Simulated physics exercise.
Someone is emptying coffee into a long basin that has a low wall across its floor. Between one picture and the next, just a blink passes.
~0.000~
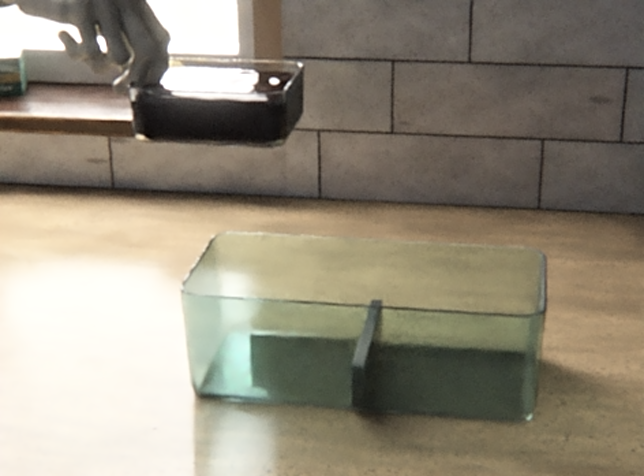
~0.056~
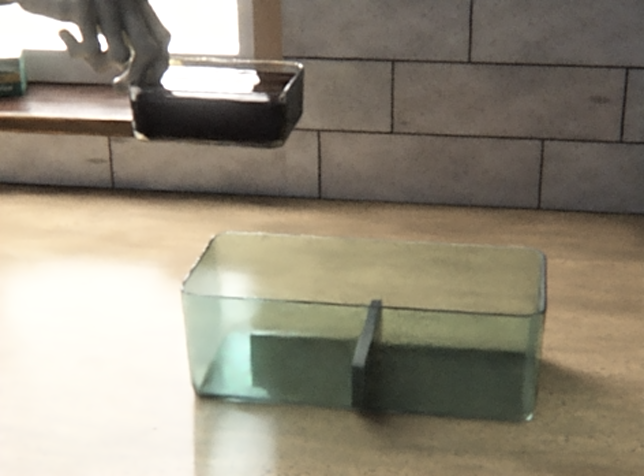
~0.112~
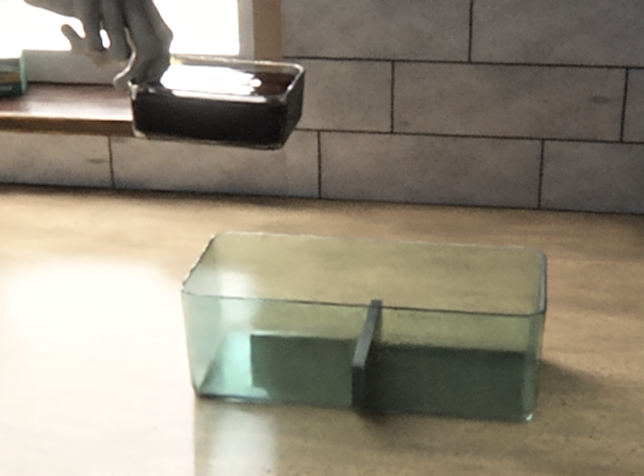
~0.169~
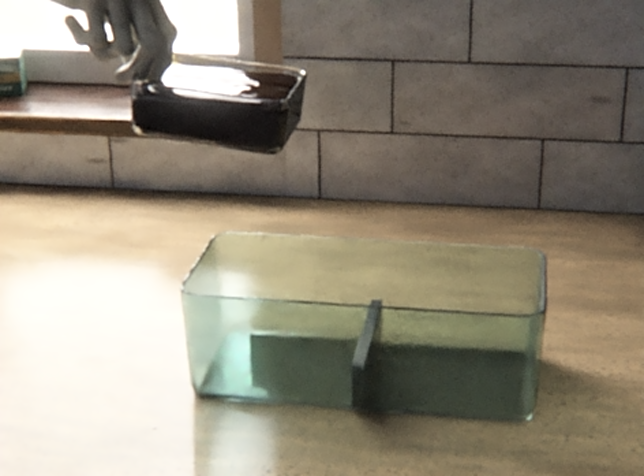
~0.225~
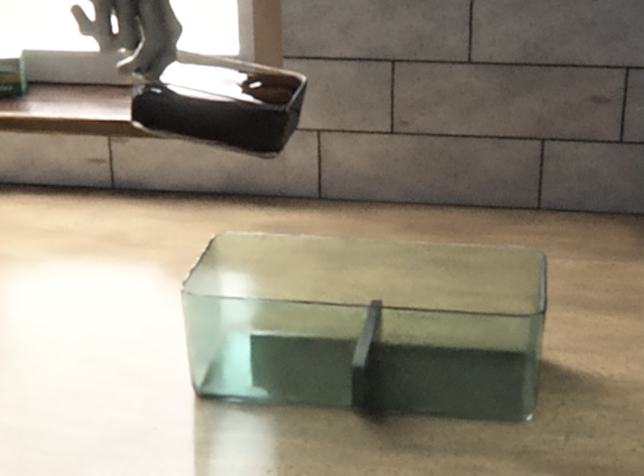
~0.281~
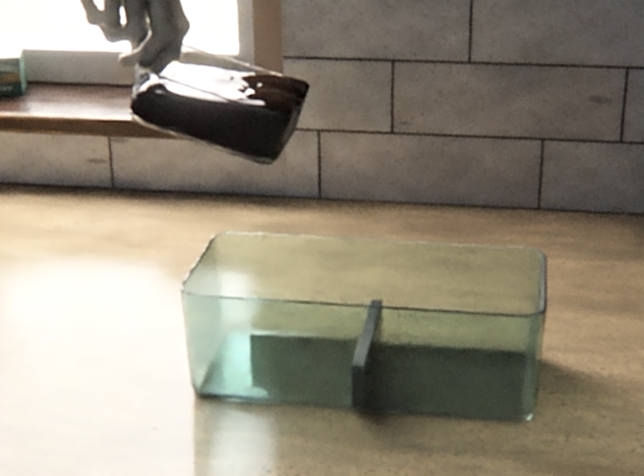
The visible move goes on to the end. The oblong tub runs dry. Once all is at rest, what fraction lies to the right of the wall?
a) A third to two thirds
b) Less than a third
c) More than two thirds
(a) A third to two thirds.
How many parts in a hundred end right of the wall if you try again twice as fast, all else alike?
I'd say close to 35 %.
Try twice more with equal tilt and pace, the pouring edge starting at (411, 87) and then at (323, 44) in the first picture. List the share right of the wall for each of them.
Roughly 90 % and 70 %.
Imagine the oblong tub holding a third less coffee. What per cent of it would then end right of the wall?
Roughly 30 %.
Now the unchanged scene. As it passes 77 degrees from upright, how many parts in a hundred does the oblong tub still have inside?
It keeps around 15 per cent at that angle.
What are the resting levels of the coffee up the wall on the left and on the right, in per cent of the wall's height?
The left comes to 20 % and the right to 30 %.
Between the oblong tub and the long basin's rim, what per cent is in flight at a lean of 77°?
45 per cent.
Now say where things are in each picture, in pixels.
The first frame shows tilt 0°; pouring edge (294, 80); surface from (149, 81) to (294, 85); the long basin's rim runs from (198, 262) to (545, 283); the wall's top is at (368, 332).
The second frame shows tilt 1°; pouring edge (295, 81); surface from (148, 80) to (294, 85).
The third frame shows tilt 3°; pouring edge (296, 84); surface from (149, 79) to (295, 87).
The fourth frame shows tilt 6°; pouring edge (297, 88); surface from (150, 78) to (296, 88).
The fifth frame shows tilt 11°; pouring edge (298, 95); surface from (151, 78) to (298, 89).
The sixth frame shows tilt 17°; pouring edge (299, 103); surface from (150, 78) to (296, 96); 3 per cent is over the edge.
A moment on, the oblong tub is tipped on its side and 16 per cent is still to pour, 6 is left of the wall and 34 right of it.
Next, the oblong tub is tipped right over and 2 per cent is still to pour, 32 is left of the wall and 58 right of it.
Then the oblong tub is tipped right over and 0 per cent is still to pour, 37 is left of the wall and 59 right of it.
Later the oblong tub is tipped right over and 0 per cent is still to pour, 37 is left of the wall and 59 right of it.
At rest 37 per cent lies left of the wall, 59 right of it and 5 outside.
